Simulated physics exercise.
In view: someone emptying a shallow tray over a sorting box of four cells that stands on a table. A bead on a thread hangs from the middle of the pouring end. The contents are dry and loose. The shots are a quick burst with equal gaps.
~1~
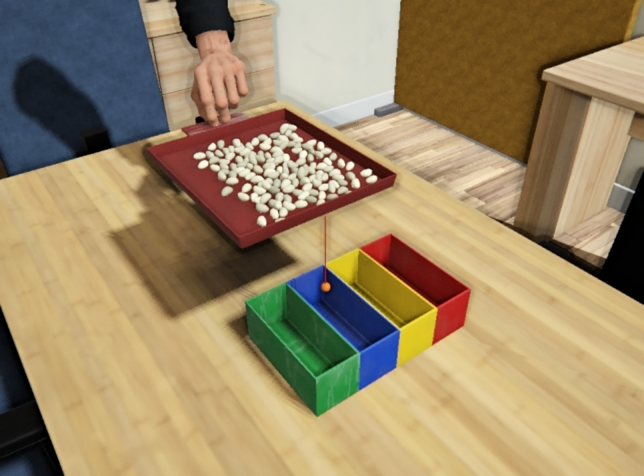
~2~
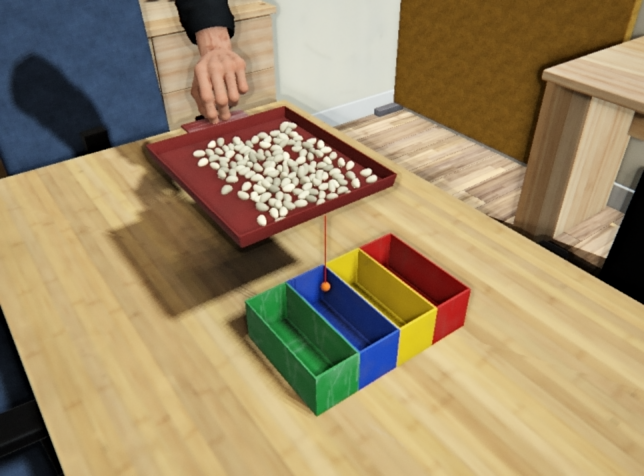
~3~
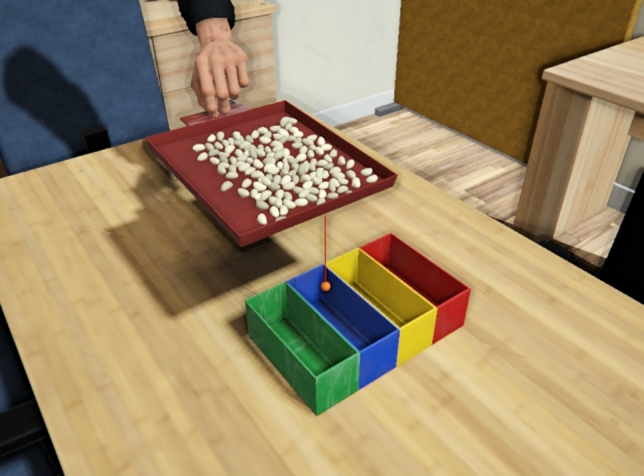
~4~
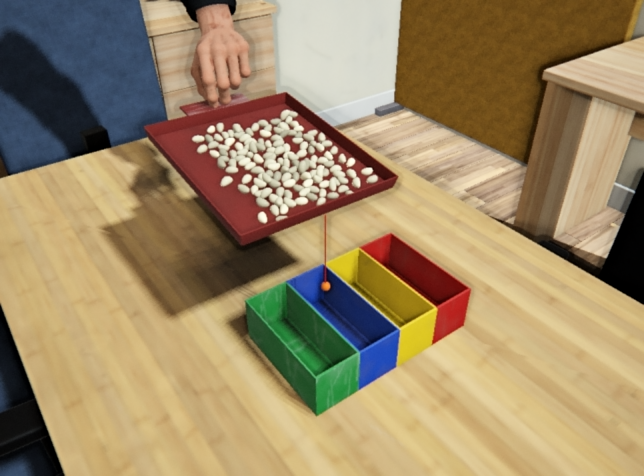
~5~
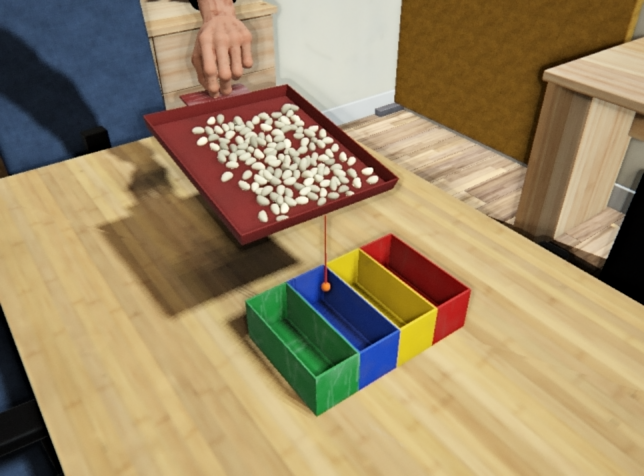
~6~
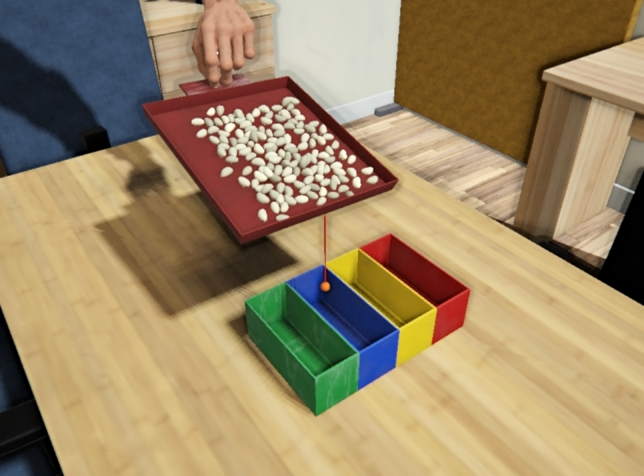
The clip shows a hand gradually raising the far side of a shallow red tray of white beans above a green, blue, yellow and red sorting box on a table, while the hanging bead and the box stay still.
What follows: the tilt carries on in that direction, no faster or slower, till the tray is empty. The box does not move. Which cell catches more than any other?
Fullest: The yellow cell.
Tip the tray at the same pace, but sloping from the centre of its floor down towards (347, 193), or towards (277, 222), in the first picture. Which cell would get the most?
The first try: That yellow cell. The second: Green.
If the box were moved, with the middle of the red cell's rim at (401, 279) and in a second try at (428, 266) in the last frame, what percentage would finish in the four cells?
Roughly 100 per cent, and 100 per cent.
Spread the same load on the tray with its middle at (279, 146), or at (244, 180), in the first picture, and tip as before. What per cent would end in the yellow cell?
Near 50 % and 40 %.
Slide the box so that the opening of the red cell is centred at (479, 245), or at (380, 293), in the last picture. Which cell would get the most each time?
The first try: The green one. The second: Red.
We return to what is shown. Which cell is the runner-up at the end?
The runner-up: That blue cell.
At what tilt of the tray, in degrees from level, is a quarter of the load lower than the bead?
Around 105° of tilt.
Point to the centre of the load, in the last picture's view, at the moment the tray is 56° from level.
Around (328, 159).
Shortly afterwards, tray tipped steeply; the whole lot on the tray.
Next, tray tipped right over; all but a few on the tray; only a few in the green cell; only a few in the yellow cell; only a few in the red cell; only a few falling or outside the box.
Some moments later, tray tipped past a quarter turn; near half in the yellow cell; near a quarter in the blue cell; a little in the red cell; a little in the green cell; only a few falling or outside the box.
In the end, tray tipped past a quarter turn; near half in the yellow cell; near a quarter in the blue cell; a little in the red cell; a little in the green cell; only a few outside the box.
